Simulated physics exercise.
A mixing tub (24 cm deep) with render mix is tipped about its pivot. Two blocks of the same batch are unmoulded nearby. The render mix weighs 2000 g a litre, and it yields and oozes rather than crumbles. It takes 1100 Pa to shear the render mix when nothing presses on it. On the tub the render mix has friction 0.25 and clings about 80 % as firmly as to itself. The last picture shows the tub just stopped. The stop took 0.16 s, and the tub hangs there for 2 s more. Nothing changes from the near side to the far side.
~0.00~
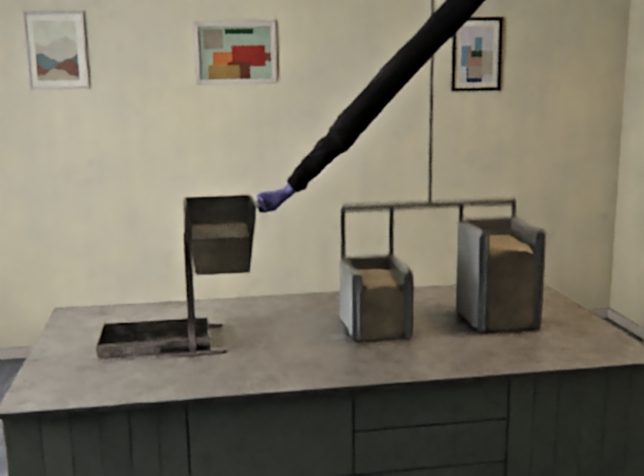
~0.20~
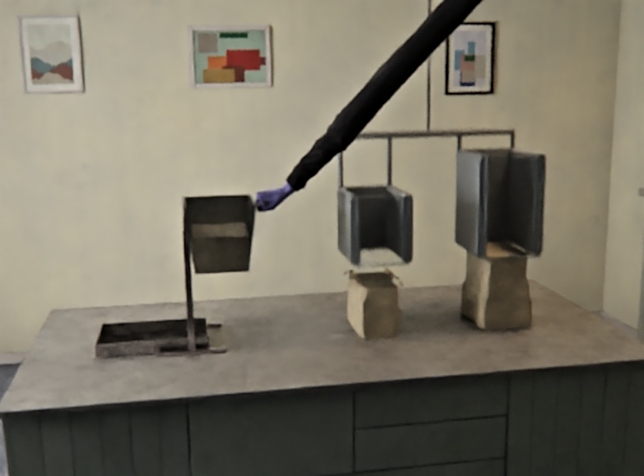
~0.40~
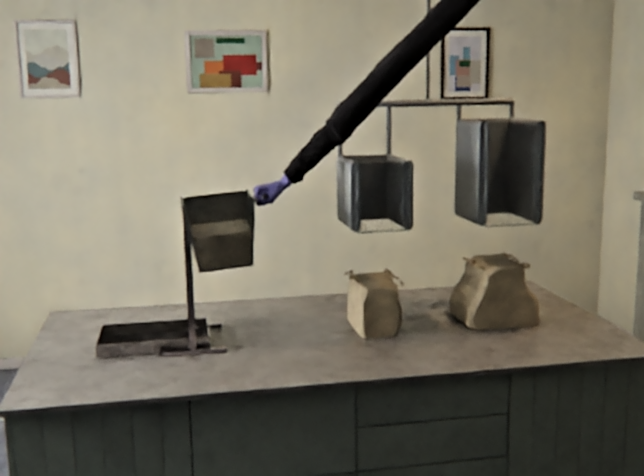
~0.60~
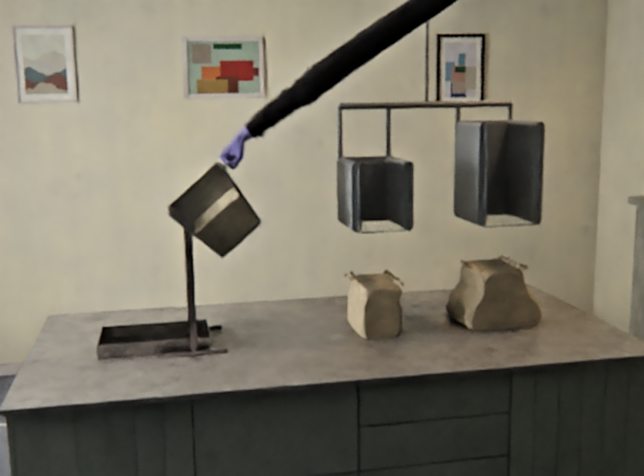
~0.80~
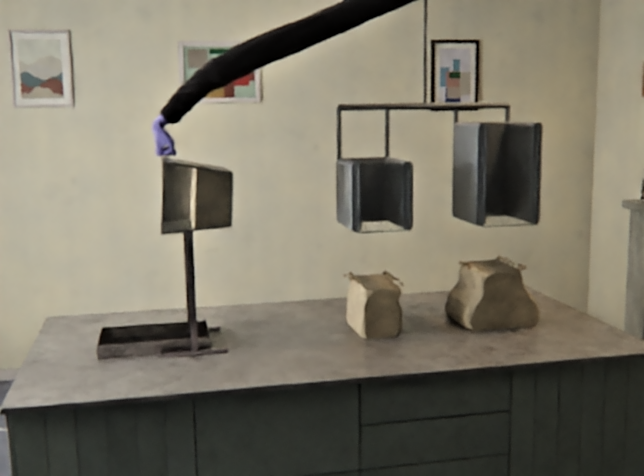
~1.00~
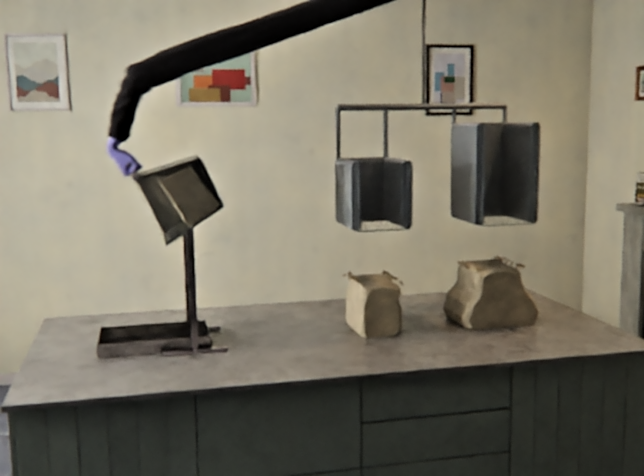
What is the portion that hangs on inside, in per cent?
Expect roughly 0 %.
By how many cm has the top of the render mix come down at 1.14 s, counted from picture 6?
Some 8 cm.
After 1.14 s, the tub is at 114 degrees and holds 96 %.
After 1.31 s, the tub is at 114 degrees and holds 23 %.
After 1.48 s, the tub is at 114 degrees and holds 0 %.
After 1.65 s, the tub is at 114 degrees and holds 0 %.
After 3.00 s, at the end, the tub is at 114 degrees and holds 0 %.
